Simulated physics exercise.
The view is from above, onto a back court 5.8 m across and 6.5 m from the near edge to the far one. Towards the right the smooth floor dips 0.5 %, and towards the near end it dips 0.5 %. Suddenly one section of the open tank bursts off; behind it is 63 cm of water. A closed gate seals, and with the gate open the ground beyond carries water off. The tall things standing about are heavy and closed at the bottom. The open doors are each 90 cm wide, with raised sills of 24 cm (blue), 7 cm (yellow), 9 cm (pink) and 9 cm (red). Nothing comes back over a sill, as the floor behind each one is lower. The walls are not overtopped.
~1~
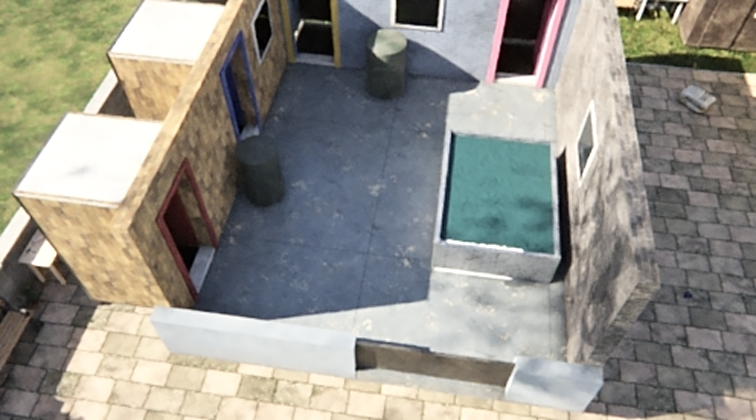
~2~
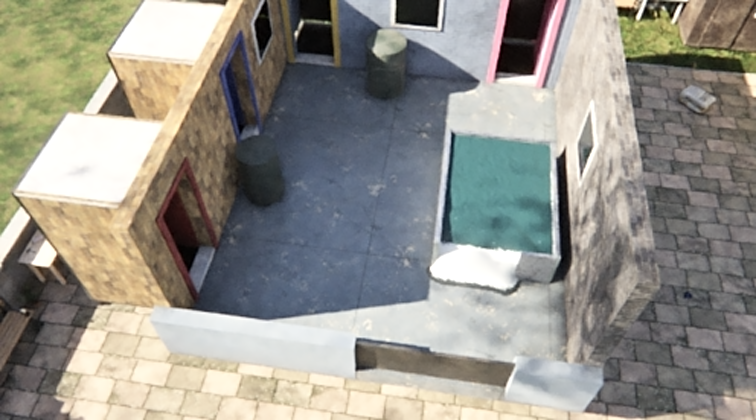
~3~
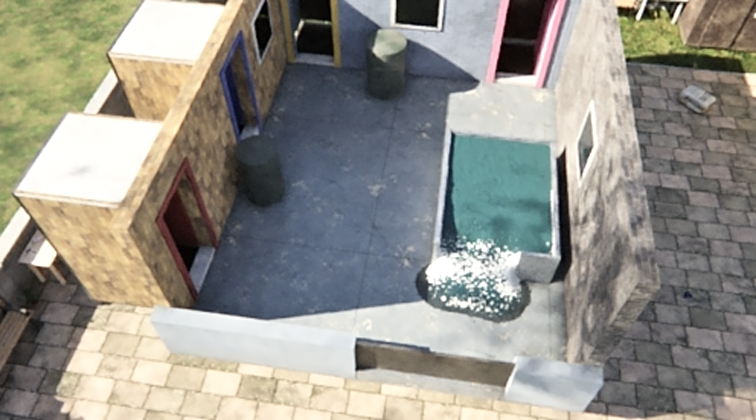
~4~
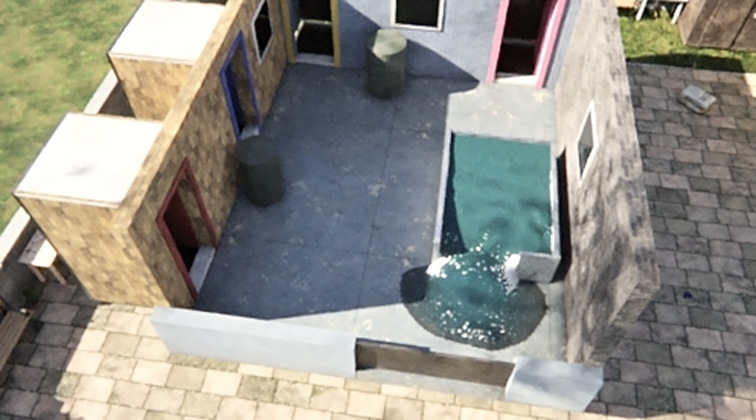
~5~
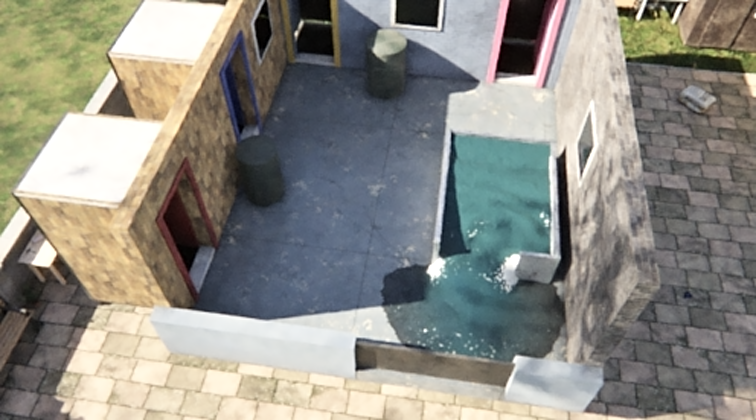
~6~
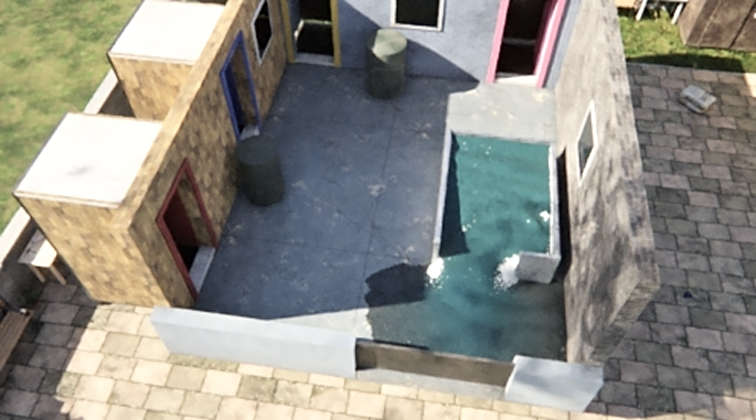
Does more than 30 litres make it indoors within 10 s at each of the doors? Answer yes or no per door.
Blue door, no; yellow door, no; pink door, no; red door, yes.
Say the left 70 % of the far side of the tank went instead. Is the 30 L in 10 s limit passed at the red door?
In that case, red door: Less than that.
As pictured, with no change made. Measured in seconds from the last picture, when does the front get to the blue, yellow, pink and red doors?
Door times: Blue 3.0 s / yellow 4.5 s / pink 3.4 s / red 1.6 s.
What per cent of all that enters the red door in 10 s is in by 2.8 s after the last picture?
About 25%.
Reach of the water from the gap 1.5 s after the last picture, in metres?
Roughly 4.6 metres out.
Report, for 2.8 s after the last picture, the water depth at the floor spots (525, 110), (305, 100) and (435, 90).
Approximately 0, 0 and 0 centimetres, going through them in turn.
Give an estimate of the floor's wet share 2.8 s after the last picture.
Some 40 per cent of it.
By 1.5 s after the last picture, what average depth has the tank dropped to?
Average depth: About 33 cm.
Then, 0.7 s after the last picture water covers 15 % of the floor and is deepest (44 cm) near (567, 386); blue door not reached, yellow door not reached, pink door not reached, red door not reached.
Then, 1.5 s after the last picture water covers 25 % of the floor and is deepest (45 cm) near (555, 384); blue door not reached, yellow door not reached, pink door not reached, red door not reached.
Then, 2.8 s after the last picture water covers 40 % of the floor and is deepest (31 cm) near (541, 287); blue door not reached, yellow door not reached, pink door not reached, red door 22 cm at the sill, 50 L in.
Then, 5.3 s after the last picture water covers 75 % of the floor and is deepest (20 cm) near (443, 368); blue door 4 cm at the sill, 0 L in, yellow door 6 cm at the sill, 0 L in, pink door 9 cm at the sill, 6 L in, red door 18 cm at the sill, 153 L in.
Then, 9.3 s after the last picture water covers 95 % of the floor and is deepest (15 cm) near (567, 386); blue door 2 cm at the sill, 0 L in, yellow door 3 cm at the sill, 0 L in, pink door 5 cm at the sill, 7 L in, red door 12 cm at the sill, 216 L in.
